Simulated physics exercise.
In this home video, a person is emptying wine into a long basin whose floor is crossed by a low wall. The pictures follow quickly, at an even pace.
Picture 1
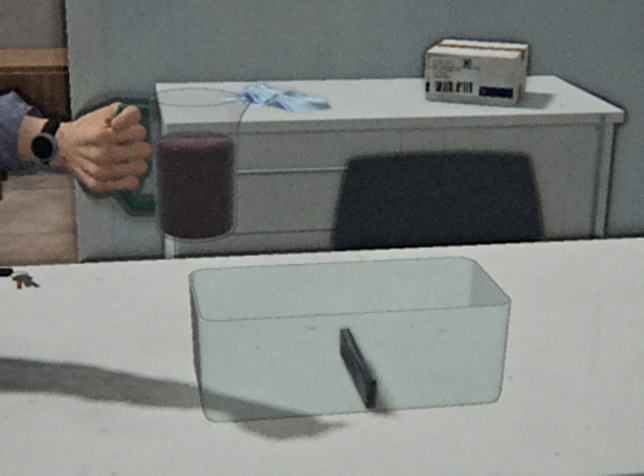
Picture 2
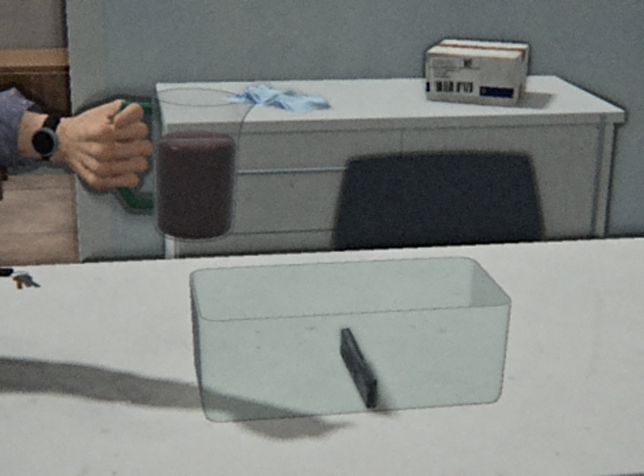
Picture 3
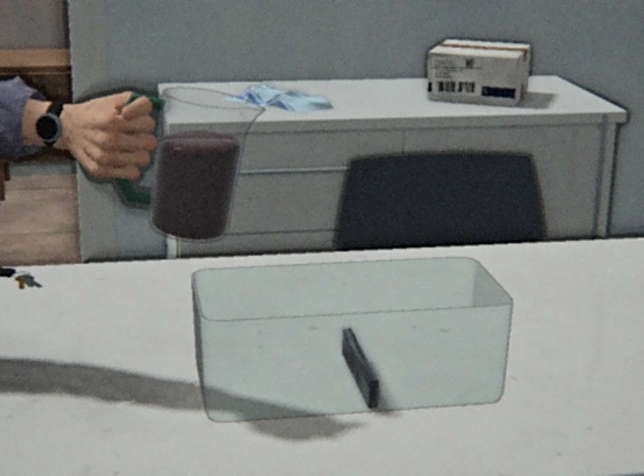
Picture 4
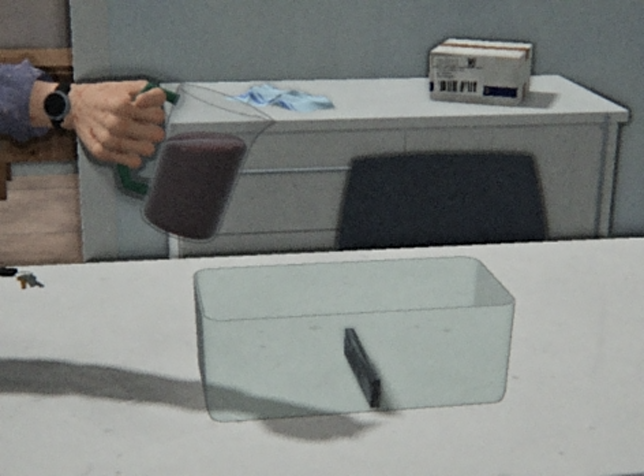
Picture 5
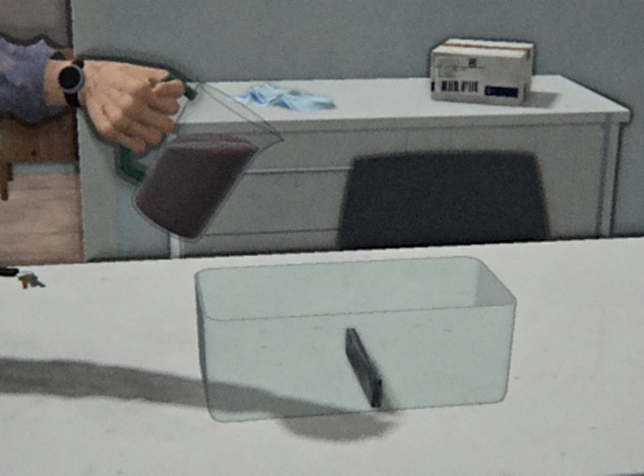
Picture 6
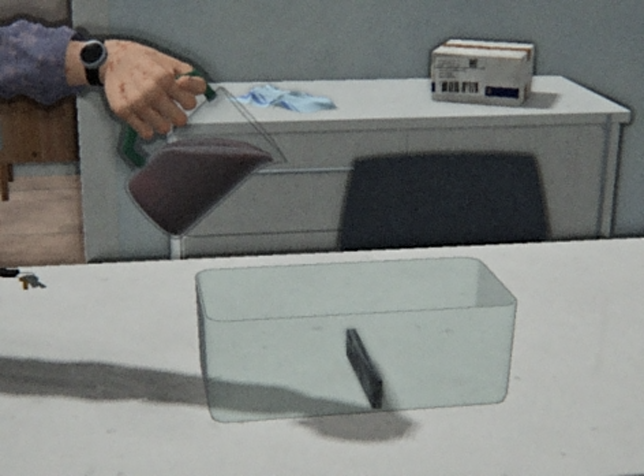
A hand tilts a glass jug of dark wine rightward above a clear long basin.
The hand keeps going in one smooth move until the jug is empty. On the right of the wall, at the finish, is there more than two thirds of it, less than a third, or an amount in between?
There is less than a third of it there.
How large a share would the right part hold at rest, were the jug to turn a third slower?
I'd say close to 10 %.
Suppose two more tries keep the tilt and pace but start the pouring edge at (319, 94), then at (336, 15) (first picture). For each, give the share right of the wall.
Estimate: 90 per cent, then 80 per cent.
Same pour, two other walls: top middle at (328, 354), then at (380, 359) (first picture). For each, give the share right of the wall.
Roughly 70 per cent first and roughly 15 per cent second.
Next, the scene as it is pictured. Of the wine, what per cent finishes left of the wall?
85 in a hundred.
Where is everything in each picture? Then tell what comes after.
In the first frame, it leans 0°; its right rim is at (254, 98); the wine meets the walls at (154, 140) and (234, 138); the long basin's rim runs from (194, 296) to (492, 281); the wall's top is at (358, 354).
In the second frame, it leans 2°; its right rim is at (257, 100); the wine meets the walls at (155, 140) and (236, 139).
In the third frame, it leans 9°; its right rim is at (265, 108); the wine meets the walls at (160, 141) and (239, 140).
In the fourth frame, it leans 19°; its right rim is at (276, 120); the wine meets the walls at (162, 144) and (247, 141).
In the fifth frame, it leans 33°; its right rim is at (285, 138); the wine meets the walls at (151, 164) and (258, 144).
In the sixth frame, it leans 48°; its right rim is at (289, 161); the wine meets the walls at (137, 168) and (271, 152).
A moment on, the jug is tipped on its side and 75 per cent is still to pour, 6 is left of the wall and 0 right of it.
Next, the jug is tipped on its side and 34 per cent is still to pour, 42 is left of the wall and 0 right of it.
Then the jug is tipped on its side and 13 per cent is still to pour, 65 is left of the wall and 9 right of it.
Later the jug is tipped on its side and 4 per cent is still to pour, 78 is left of the wall and 10 right of it.
At rest 84 per cent lies left of the wall, 12 right of it and 4 outside.
